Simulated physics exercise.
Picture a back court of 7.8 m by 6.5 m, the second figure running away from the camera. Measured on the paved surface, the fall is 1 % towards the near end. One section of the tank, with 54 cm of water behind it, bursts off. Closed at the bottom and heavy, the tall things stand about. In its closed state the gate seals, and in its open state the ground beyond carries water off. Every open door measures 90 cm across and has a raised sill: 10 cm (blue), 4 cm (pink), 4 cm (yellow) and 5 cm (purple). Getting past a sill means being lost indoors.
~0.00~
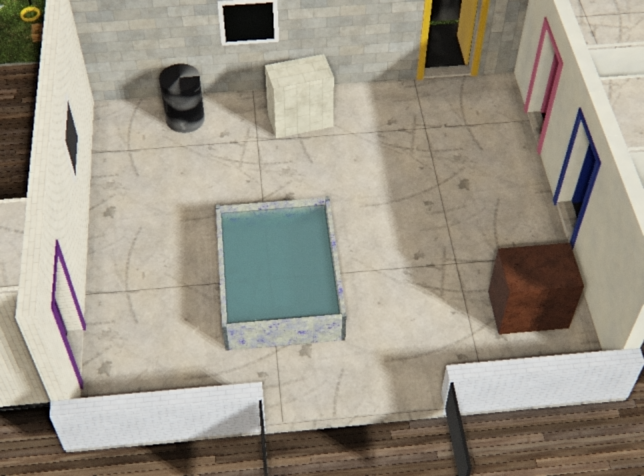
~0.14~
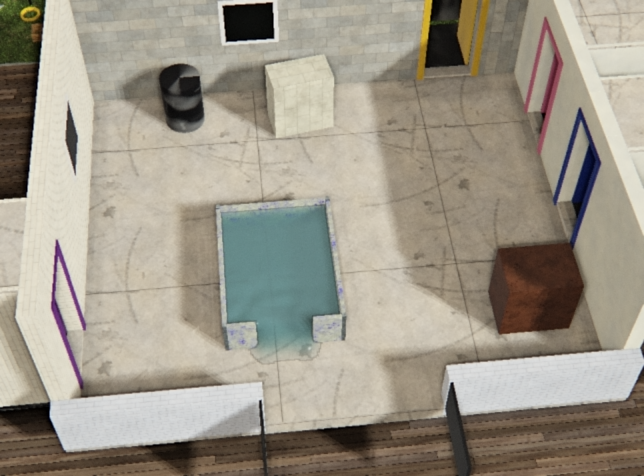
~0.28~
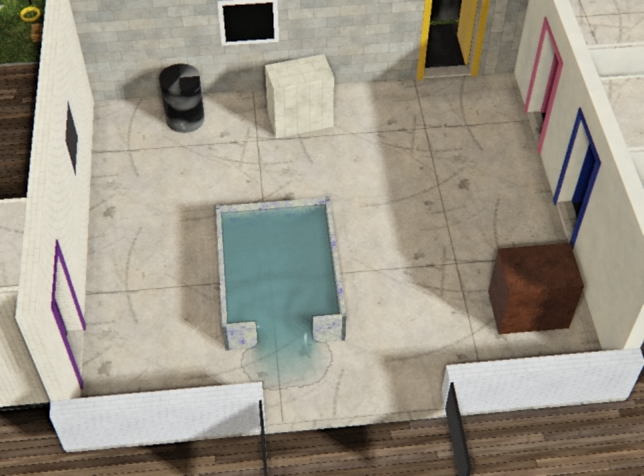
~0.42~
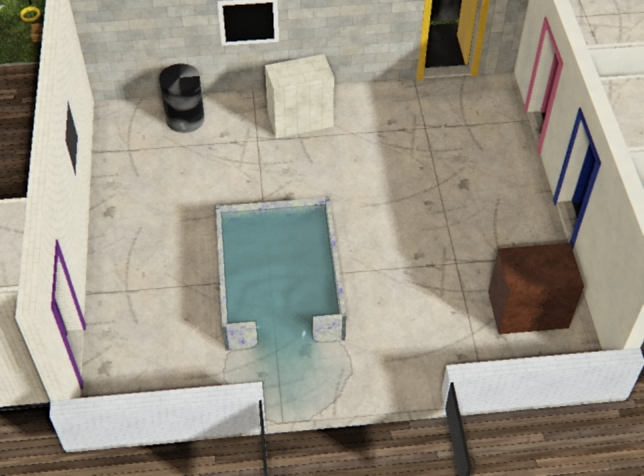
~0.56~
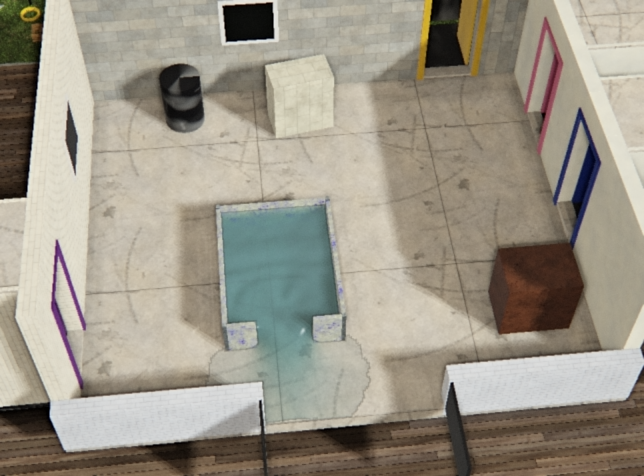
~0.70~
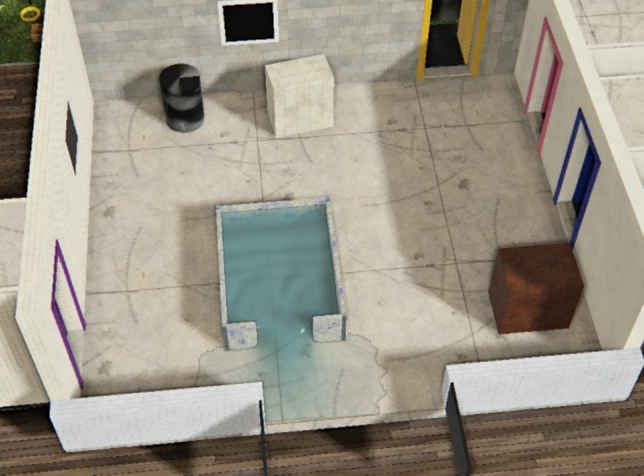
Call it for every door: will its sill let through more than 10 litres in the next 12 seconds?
Blue door - it will not, pink door - it will not, yellow door - it will not, purple door - it will.
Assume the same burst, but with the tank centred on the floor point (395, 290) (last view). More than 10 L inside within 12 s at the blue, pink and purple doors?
Measured against that limit, blue comes out short of it, pink short of it and purple short of it.
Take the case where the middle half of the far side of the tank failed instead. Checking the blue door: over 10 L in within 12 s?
So, blue door: Within bounds.
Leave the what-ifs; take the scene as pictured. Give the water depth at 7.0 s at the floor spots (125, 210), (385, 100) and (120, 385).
Reading - approx. 2 / 0 / 6 cm.
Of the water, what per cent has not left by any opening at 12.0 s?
Remaining: Roughly 34 %.
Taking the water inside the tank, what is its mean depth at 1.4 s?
Mean depth: Some 40 cm.
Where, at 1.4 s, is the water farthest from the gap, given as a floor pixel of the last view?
Near (106, 423).
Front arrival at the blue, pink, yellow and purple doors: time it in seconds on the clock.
Arrival: Blue not within the 12 s, pink not within the 12 s, yellow not in the 12 s, purple 2.2 s.
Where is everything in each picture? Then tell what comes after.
The tank at (279, 262) is whole and still, 54 cm deep, in the first frame.
The front is at (256, 352), 0.5 m from the gap at (285, 336); 0.2 m2 of floor is under water; 54 cm left at the back of the tank, in the second frame.
The front is at (258, 380), 0.8 m from the gap at (285, 336); 0.6 m2 of floor is under water; 54 cm left at the back of the tank, in the third frame.
Water pours out at (285, 336) and has run 1.3 m, to a hidden place; typically 6 cm deep outside, 54 cm at the tank's back, in the fourth frame.
Water pours out at (285, 336) and has run 1.5 m, to a hidden place; typically 6 cm deep outside, 54 cm at the tank's back, in the fifth frame.
Water pours out at (285, 335) and has run 1.7 m, to a hidden place; typically 6 cm deep outside, 51 cm at the tank's back, in the sixth frame.
After 1.4 s water covers 5 % of the floor and is deepest (30 cm) near (288, 352); blue door not reached, pink door not reached, yellow door not reached, purple door not reached.
After 2.2 s water covers 10 % of the floor and is deepest (25 cm) near (256, 409); blue door not reached, pink door not reached, yellow door not reached, purple door 5 cm at the sill, 0 L in.
After 3.5 s water covers 15 % of the floor and is deepest (18 cm) near (288, 352); blue door not reached, pink door not reached, yellow door not reached, purple door 8 cm at the sill, 9 L in.
After 7.0 s water covers 25 % of the floor and is deepest (10 cm) near (288, 352); blue door not reached, pink door not reached, yellow door not reached, purple door 5 cm at the sill, 19 L in.
After 12.0 s water covers 30 % of the floor and is deepest (6 cm) near (256, 409); blue door not reached, pink door not reached, yellow door not reached, purple door 3 cm at the sill, 19 L in.
